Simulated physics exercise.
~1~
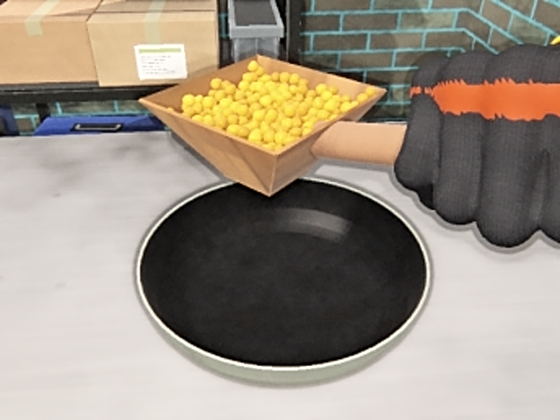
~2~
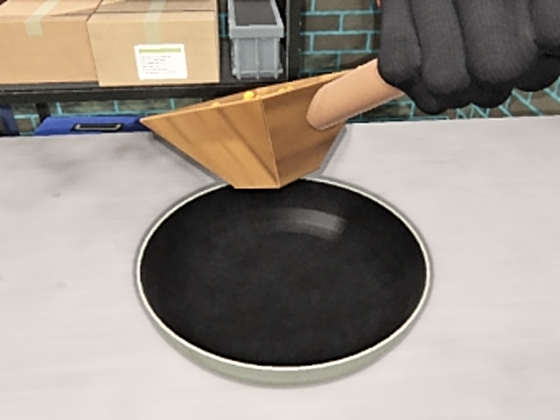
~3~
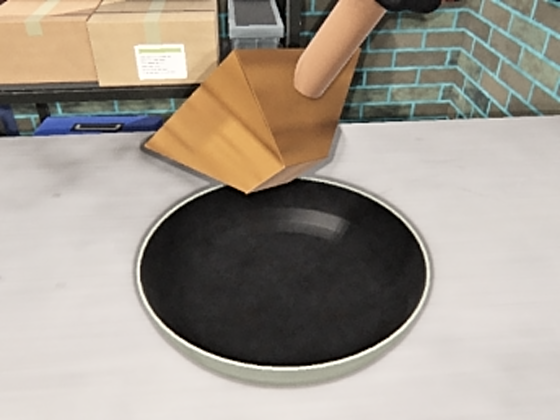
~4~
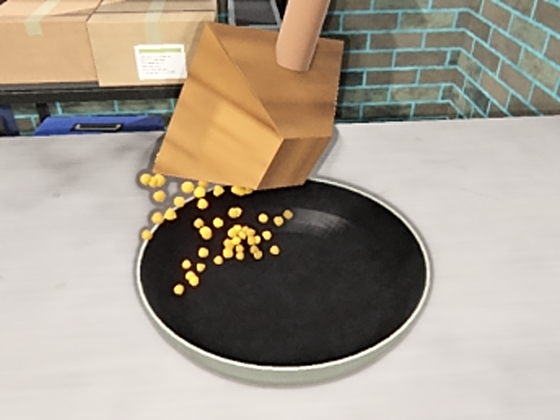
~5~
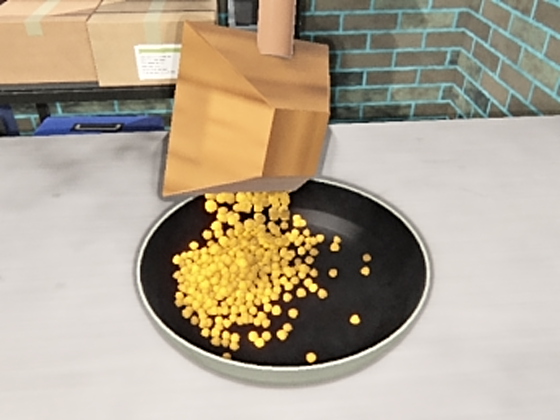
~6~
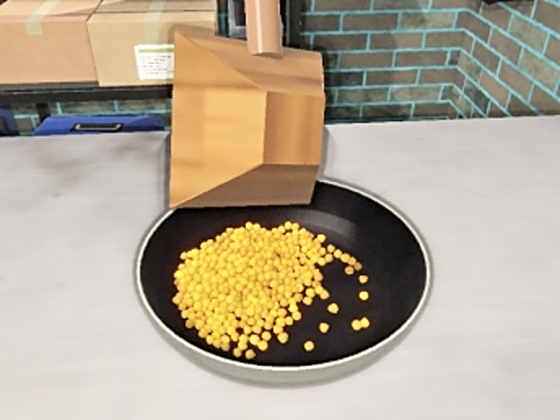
The clip opens on a gloved hand gripping the handle of a wooden scoop heaped with yellow maize kernels, held above an empty black pan on a pale countertop, with boxes and a brick wall behind. The hand tips the scoop steadily, lifting the handle until the kernels are hidden behind its wooden base. As the tilt steepens, the first kernels scatter into the left side of the pan. A dense stream then pours out and piles up. Finally the scoop hangs upended and emptied above a loose yellow mound, with a few stray kernels to its right.
